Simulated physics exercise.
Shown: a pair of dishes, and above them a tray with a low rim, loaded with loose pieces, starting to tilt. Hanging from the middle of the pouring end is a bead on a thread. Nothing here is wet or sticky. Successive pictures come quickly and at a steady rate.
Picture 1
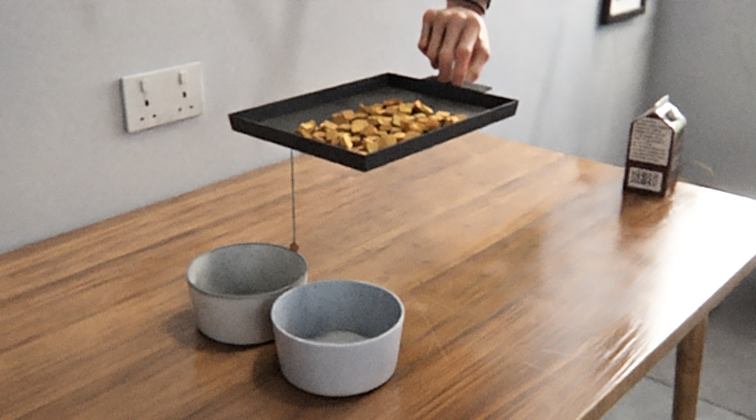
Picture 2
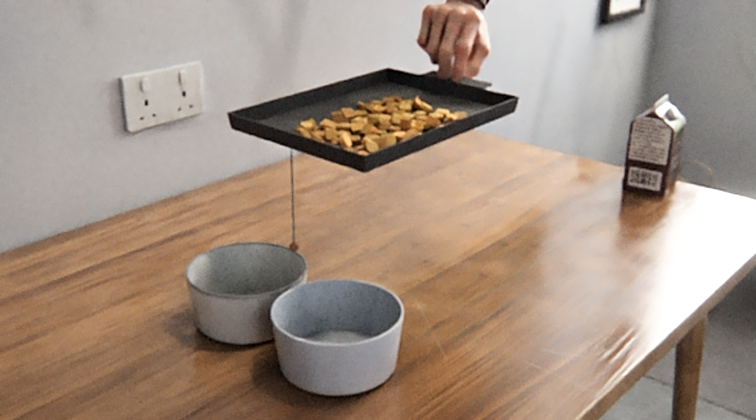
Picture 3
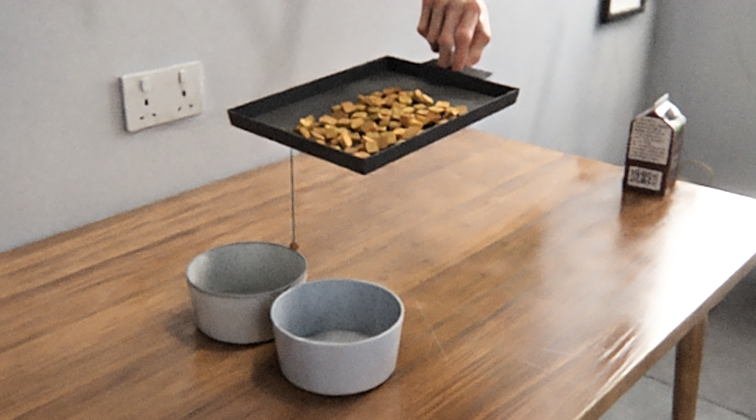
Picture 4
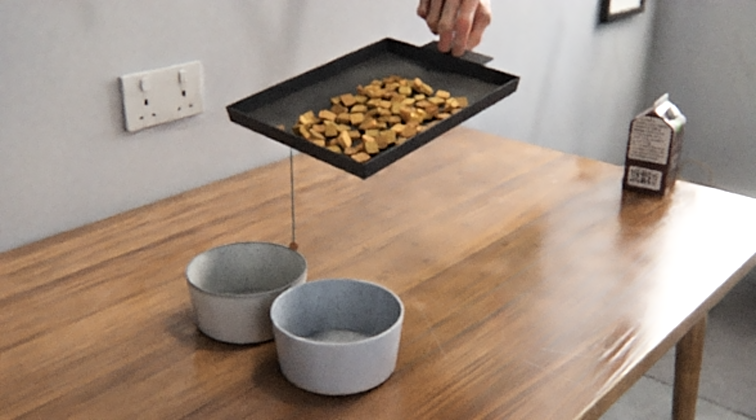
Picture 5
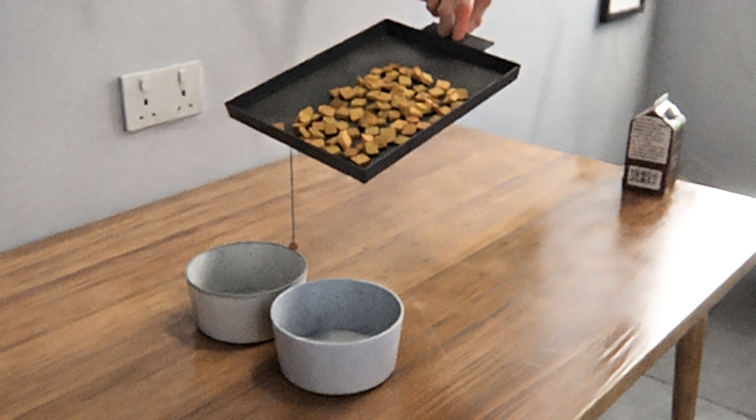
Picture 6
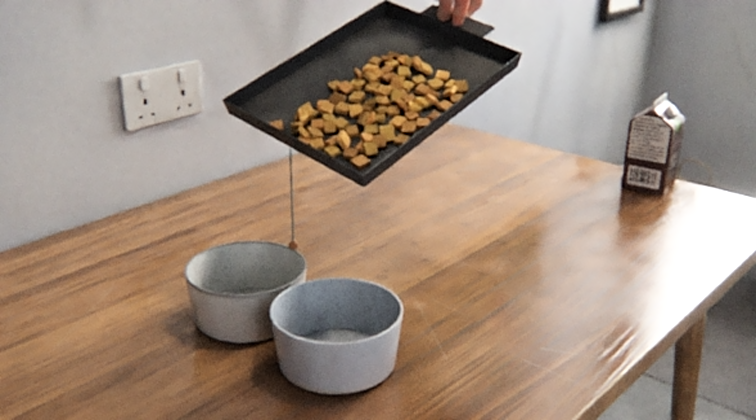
A hand raises the back of a black tray of brown pieces above two bowls.
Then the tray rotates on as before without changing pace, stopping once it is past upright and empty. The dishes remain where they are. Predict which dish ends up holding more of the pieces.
The fuller dish will be the one on the right.
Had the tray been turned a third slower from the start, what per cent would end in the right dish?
I'd expect near 80 per cent.
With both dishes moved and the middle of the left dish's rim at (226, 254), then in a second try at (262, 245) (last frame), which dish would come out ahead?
First try: The rightmost dish. Second try: The rightmost dish.
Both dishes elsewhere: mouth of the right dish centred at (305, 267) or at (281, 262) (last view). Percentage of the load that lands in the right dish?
In order, 40 % and 10 %.
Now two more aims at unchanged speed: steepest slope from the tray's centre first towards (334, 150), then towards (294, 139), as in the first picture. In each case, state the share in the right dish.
In turn some 70 and 0 per cent.
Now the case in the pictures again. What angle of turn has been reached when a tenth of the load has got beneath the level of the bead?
At some 85 degrees.
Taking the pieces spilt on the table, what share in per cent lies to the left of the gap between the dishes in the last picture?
Around 10 %.
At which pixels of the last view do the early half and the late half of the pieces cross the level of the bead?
About (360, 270) to begin with, then about (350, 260).
Shortly afterwards, tray tipped steeply; the whole lot on the tray.
Next, tray tipped past a quarter turn; near two thirds on the tray; near a quarter in the right dish; only a few outside both; only a few in the air.
Some moments later, tray tipped past a quarter turn; near half in the right dish; only a few in the left dish; near a third outside both.
In the end, tray tipped past a quarter turn; near half in the right dish; only a few in the left dish; near a third outside both.
